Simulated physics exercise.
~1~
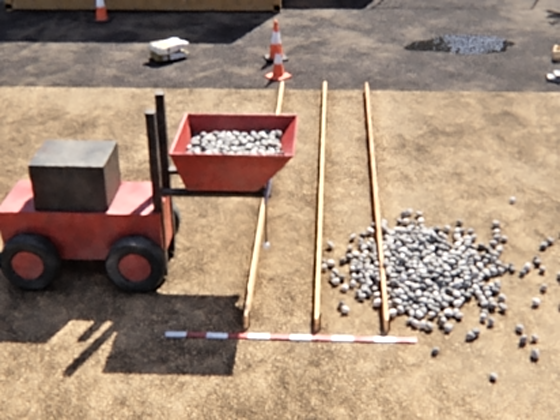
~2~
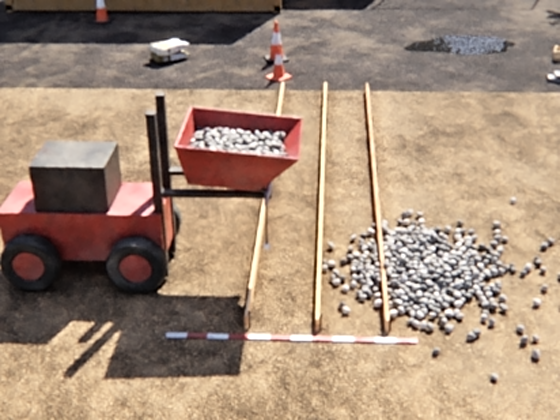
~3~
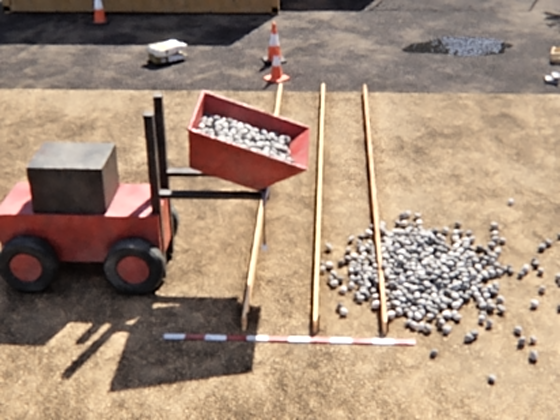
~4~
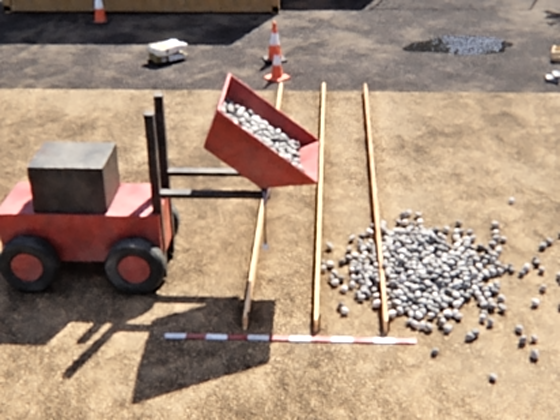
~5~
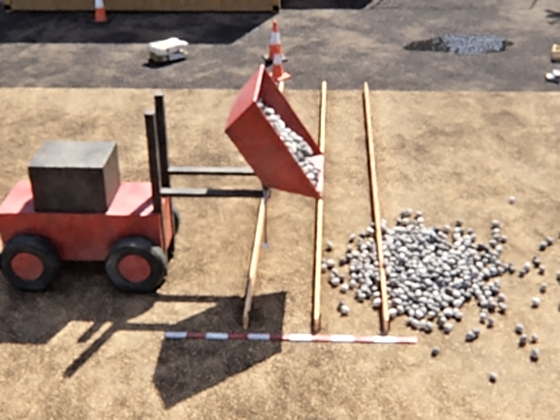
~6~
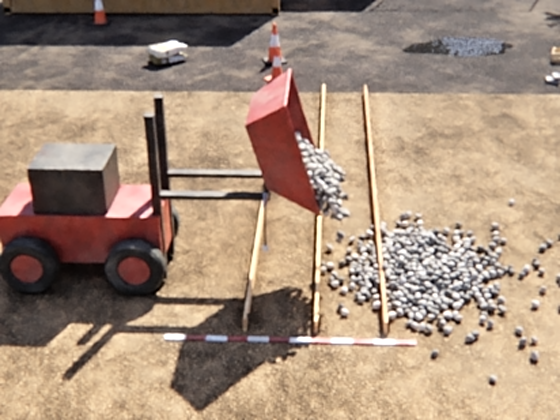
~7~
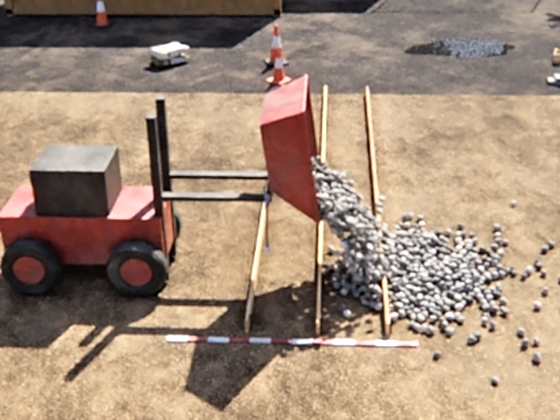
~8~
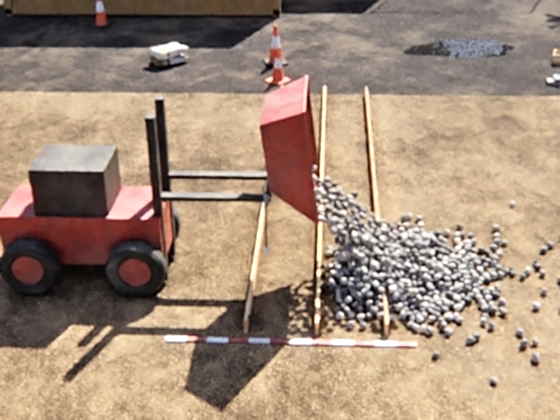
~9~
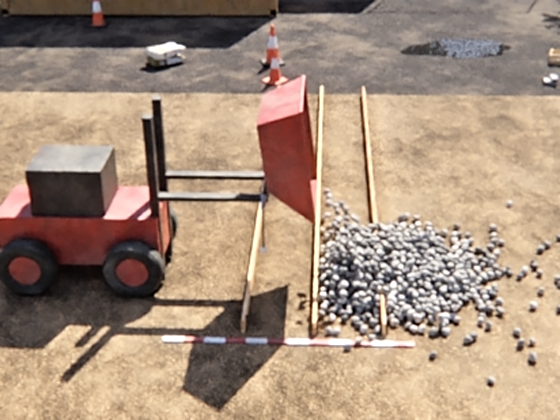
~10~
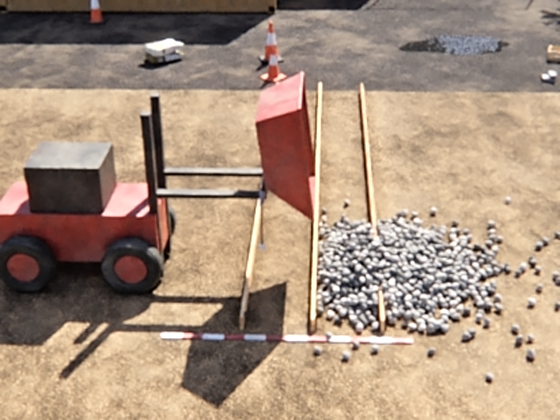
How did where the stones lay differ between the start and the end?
At the start, some stones were up in the red skip and the rest lay in a heap on the ground to the right. By the end, they were all together in one bigger heap on the ground, so the stones as a whole were lower and further right.
